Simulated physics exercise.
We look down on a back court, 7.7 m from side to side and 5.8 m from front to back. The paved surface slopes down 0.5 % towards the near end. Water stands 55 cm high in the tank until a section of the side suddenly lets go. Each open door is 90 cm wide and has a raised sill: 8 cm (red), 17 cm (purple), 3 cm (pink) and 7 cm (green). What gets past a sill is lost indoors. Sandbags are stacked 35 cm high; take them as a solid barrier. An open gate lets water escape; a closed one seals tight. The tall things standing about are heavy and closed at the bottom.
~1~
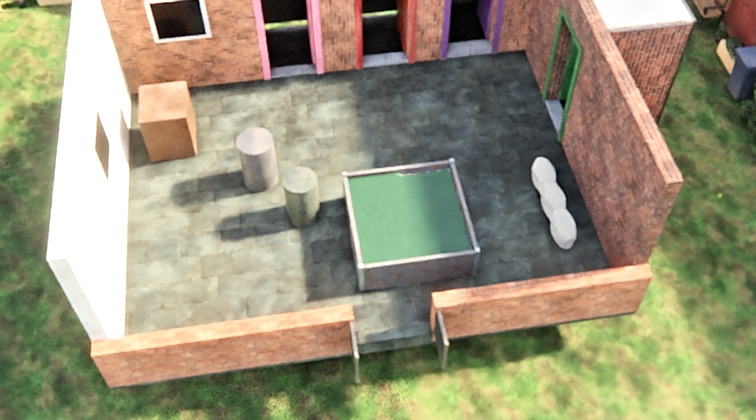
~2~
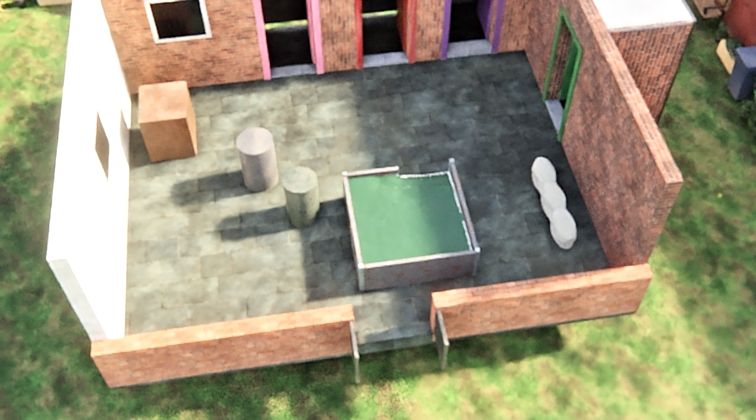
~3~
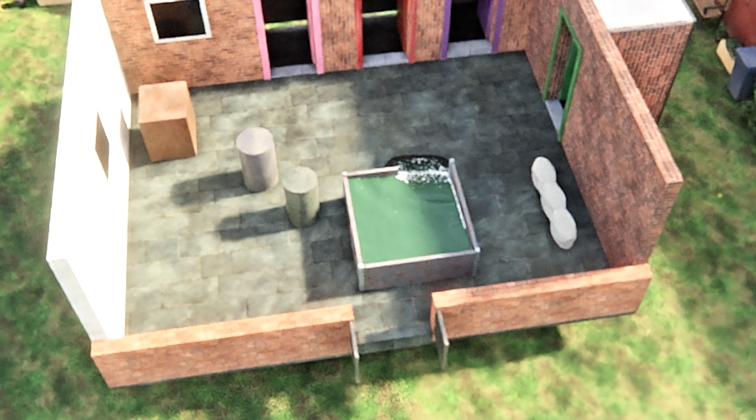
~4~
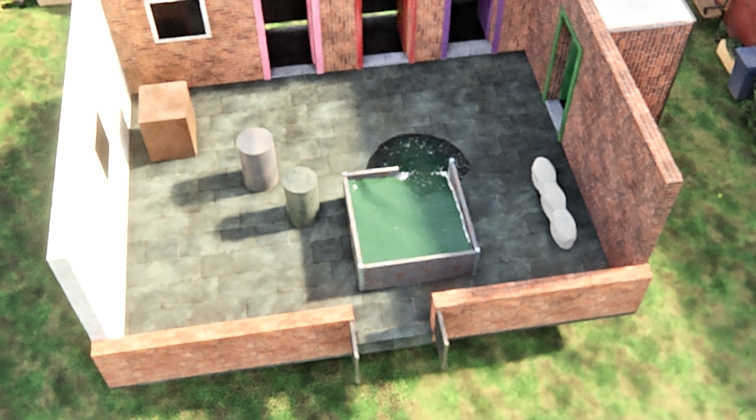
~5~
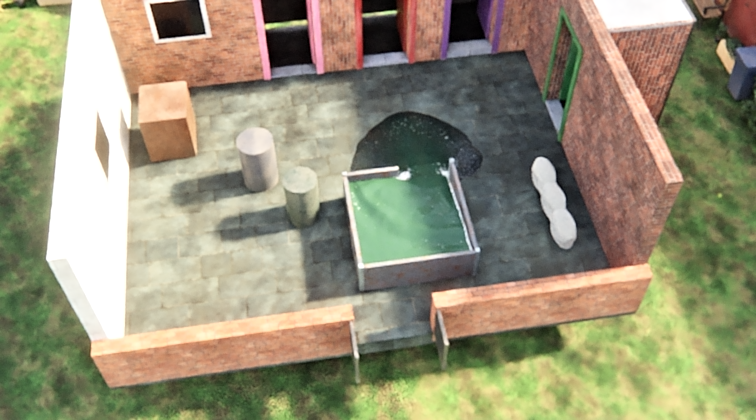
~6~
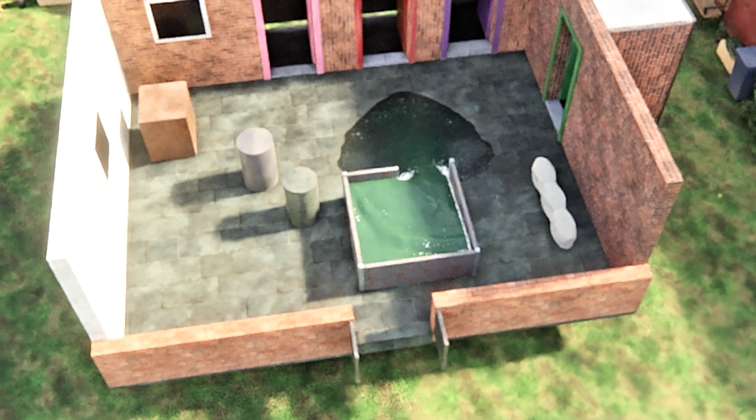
The clip opens on a paved, brick-walled court seen from above, with green water lying still in a square tank. A gap appears in the tank's far side and water pours out through it, then a dark, rounded pool spreads across the paving towards the coloured doorways while the tank's surface ripples.
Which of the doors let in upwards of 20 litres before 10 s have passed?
Door by door: At the red door it passes the limit; at the purple door it keeps below the limit; at the pink door it exceeds the limit; at the green door it keeps below the limit.
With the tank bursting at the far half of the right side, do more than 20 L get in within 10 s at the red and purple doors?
Against that limit: Red below, purple not over.
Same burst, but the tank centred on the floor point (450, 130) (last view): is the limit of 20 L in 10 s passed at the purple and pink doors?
Against that limit: Purple above, pink under.
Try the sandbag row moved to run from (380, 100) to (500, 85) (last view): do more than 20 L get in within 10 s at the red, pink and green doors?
Against that limit: Red below, pink past it, green past it.
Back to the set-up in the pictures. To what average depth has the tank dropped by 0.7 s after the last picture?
About 39 cm.
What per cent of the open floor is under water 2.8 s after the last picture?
Some 30 per cent of it.
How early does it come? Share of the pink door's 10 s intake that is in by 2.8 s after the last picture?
Some 50 per cent by then.
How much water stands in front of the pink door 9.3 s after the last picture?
Some 3.0 cm.
Then, 0.7 s after the last picture water covers 20 % of the floor and is deepest (30 cm) near (423, 182); red door 13 cm at the sill, 4 L in, purple door not reached, pink door not reached, green door not reached.
Then, 1.5 s after the last picture water covers 30 % of the floor and is deepest (22 cm) near (423, 182); red door 20 cm at the sill, 43 L in, purple door 17 cm at the sill, 0 L in, pink door 8 cm at the sill, 1 L in, green door 4 cm at the sill, 0 L in.
Then, 2.8 s after the last picture water covers 30 % of the floor and is deepest (18 cm) near (423, 182); red door 14 cm at the sill, 94 L in, purple door 13 cm at the sill, 0 L in, pink door 7 cm at the sill, 21 L in, green door 7 cm at the sill, 1 L in.
Then, 5.3 s after the last picture water covers 50 % of the floor and is deepest (12 cm) near (523, 61); red door 9 cm at the sill, 117 L in, purple door 9 cm at the sill, 0 L in, pink door 5 cm at the sill, 35 L in, green door 7 cm at the sill, 3 L in.
Then, 9.3 s after the last picture water covers 75 % of the floor and is deepest (10 cm) near (602, 295); red door 5 cm at the sill, 119 L in, purple door 6 cm at the sill, 0 L in, pink door 3 cm at the sill, 40 L in, green door 5 cm at the sill, 4 L in.
